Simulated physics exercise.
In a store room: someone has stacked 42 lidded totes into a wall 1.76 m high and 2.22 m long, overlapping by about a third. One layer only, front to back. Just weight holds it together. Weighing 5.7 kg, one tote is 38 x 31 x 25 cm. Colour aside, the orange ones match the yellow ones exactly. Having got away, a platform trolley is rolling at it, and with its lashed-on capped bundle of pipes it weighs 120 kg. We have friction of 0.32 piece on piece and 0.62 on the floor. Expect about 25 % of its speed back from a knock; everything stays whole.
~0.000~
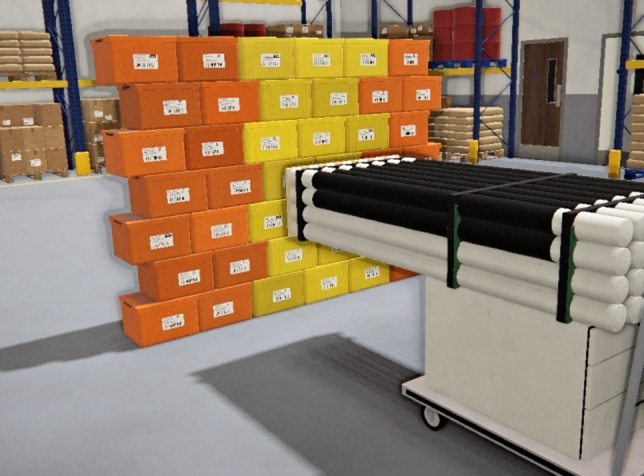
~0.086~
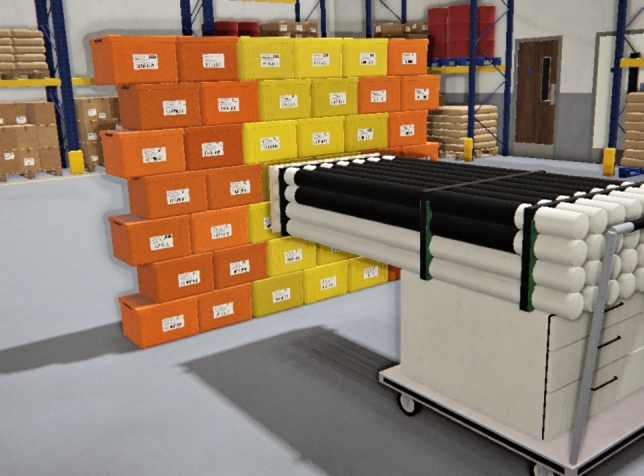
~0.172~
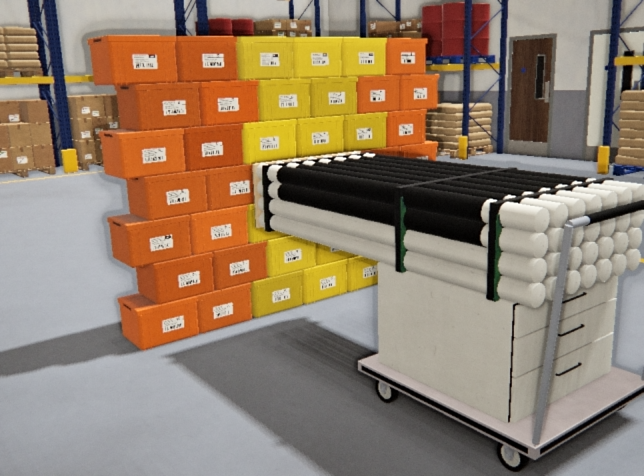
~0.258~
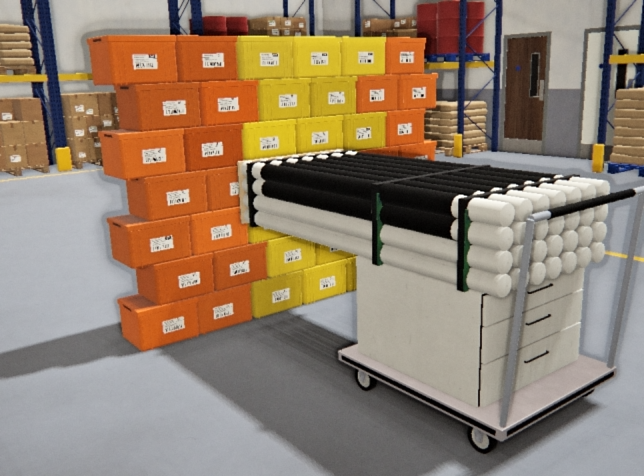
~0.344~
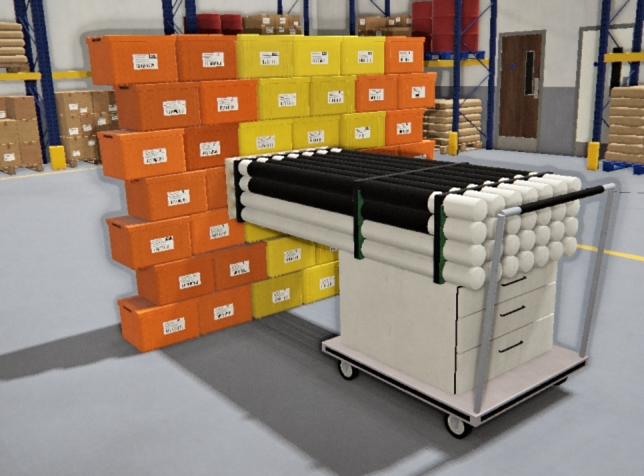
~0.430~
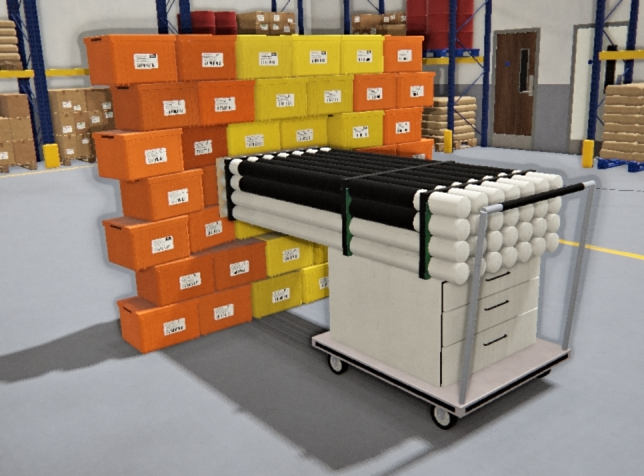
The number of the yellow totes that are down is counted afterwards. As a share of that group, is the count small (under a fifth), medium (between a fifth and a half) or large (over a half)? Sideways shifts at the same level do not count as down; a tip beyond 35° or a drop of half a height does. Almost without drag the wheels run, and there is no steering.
It is large.
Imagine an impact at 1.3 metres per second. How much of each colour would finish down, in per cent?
You'd end up with orange at 0 per cent down and yellow at 0 per cent.
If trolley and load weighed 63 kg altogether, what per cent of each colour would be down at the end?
For orange it's 0, for yellow it's 0 in a hundred.
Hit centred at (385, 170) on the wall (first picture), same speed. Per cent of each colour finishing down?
The orange ones would be 50 per cent down and the yellow ones 70 per cent.
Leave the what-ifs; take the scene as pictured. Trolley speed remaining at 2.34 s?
0.1 m/s, roughly.
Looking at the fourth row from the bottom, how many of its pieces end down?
4 in total.
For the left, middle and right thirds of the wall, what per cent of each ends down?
The left third ends at 60 per cent, the middle at 80 per cent and the right at 0 per cent.
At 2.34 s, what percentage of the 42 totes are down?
By then 50 %.
Around 0.80 s, load 43 cm past the wall's line, still rolling; 1 of the 18 yellow totes down (1 of 42 in all colours); top yellow tote displaced 8 cm; top orange tote tipped 4°.
Around 1.28 s, load 68 cm past the wall's line, still rolling; 11 of the 18 yellow totes down (16 of 42 in all colours); top yellow tote displaced 14 cm; top orange tote tipped 30°.
Around 2.34 s, load 95 cm past the wall's line, still rolling; 11 of the 18 yellow totes down (20 of 42 in all colours); top yellow tote displaced 14 cm; top orange tote upside down.
Finally (4.4 s), load 94 cm past the wall's line, stopped; 11 of the 18 yellow totes down (20 of 42 in all colours); top yellow tote displaced 14 cm; top orange tote on its side. That is 61 per cent. Seen by the last camera, middles, top yellow tote near (336, 56).
